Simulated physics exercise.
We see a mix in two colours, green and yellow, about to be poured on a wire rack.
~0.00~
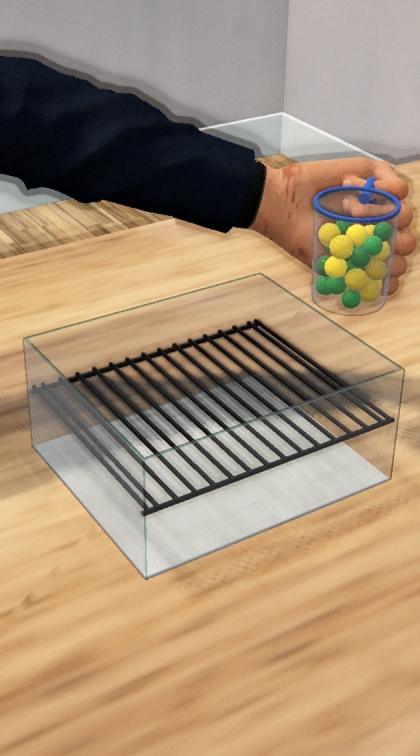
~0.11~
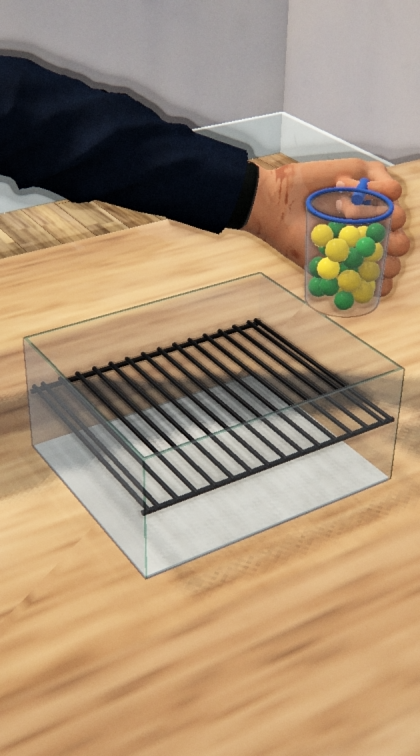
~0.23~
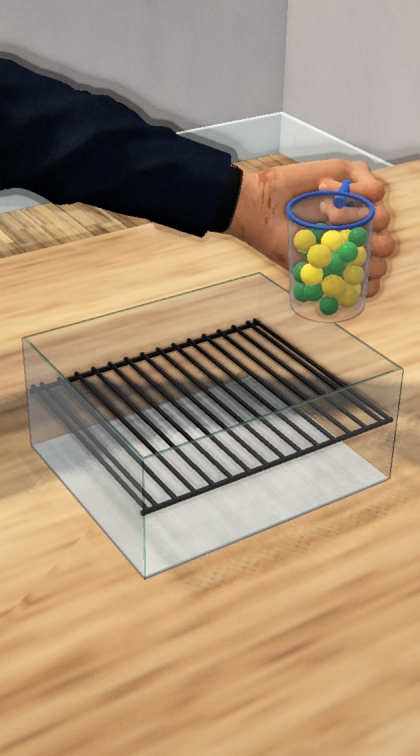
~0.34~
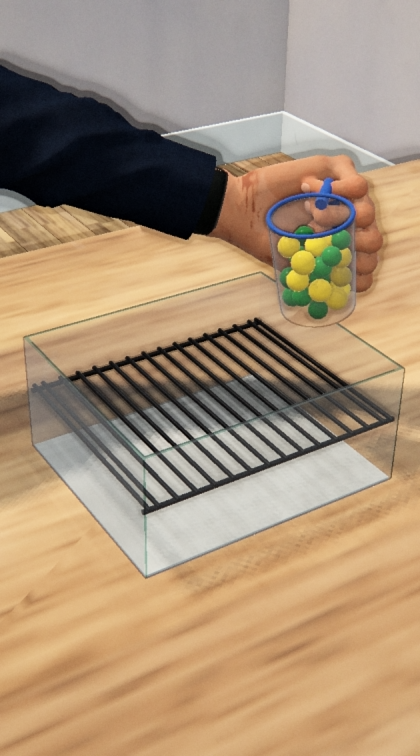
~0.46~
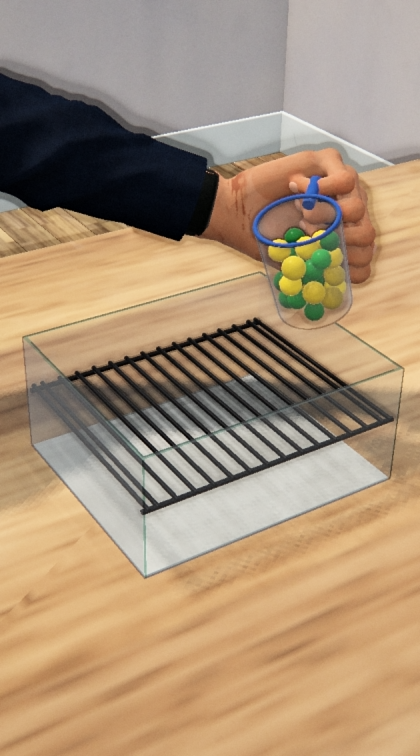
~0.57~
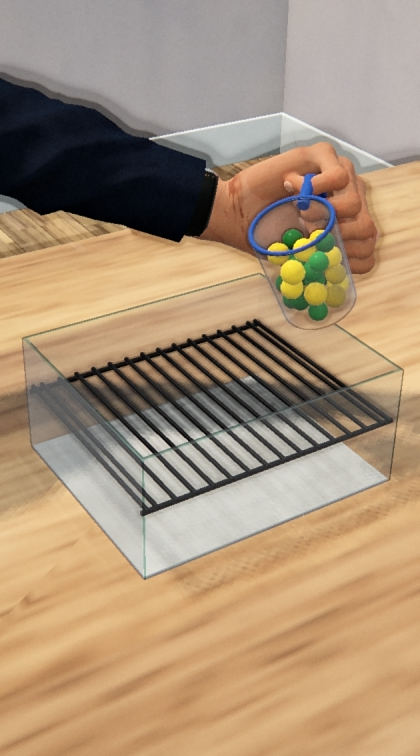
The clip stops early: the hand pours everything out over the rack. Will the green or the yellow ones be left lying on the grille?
The green pieces get caught above; the yellow pieces get caught above.
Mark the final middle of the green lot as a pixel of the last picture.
At about (235, 390).
Around 1.08 s, green ones, all in the cup; yellow ones, all in the cup.
Around 1.63 s, green ones, all in the cup; yellow ones, nearly all in the cup, a small part on or over the wires.
Around 2.28 s, green ones, all on or over the wires; yellow ones, all on or over the wires.
Finally (2.8 s), green ones, all on the wires, none under the rack; yellow ones, all on the wires, none under the rack.
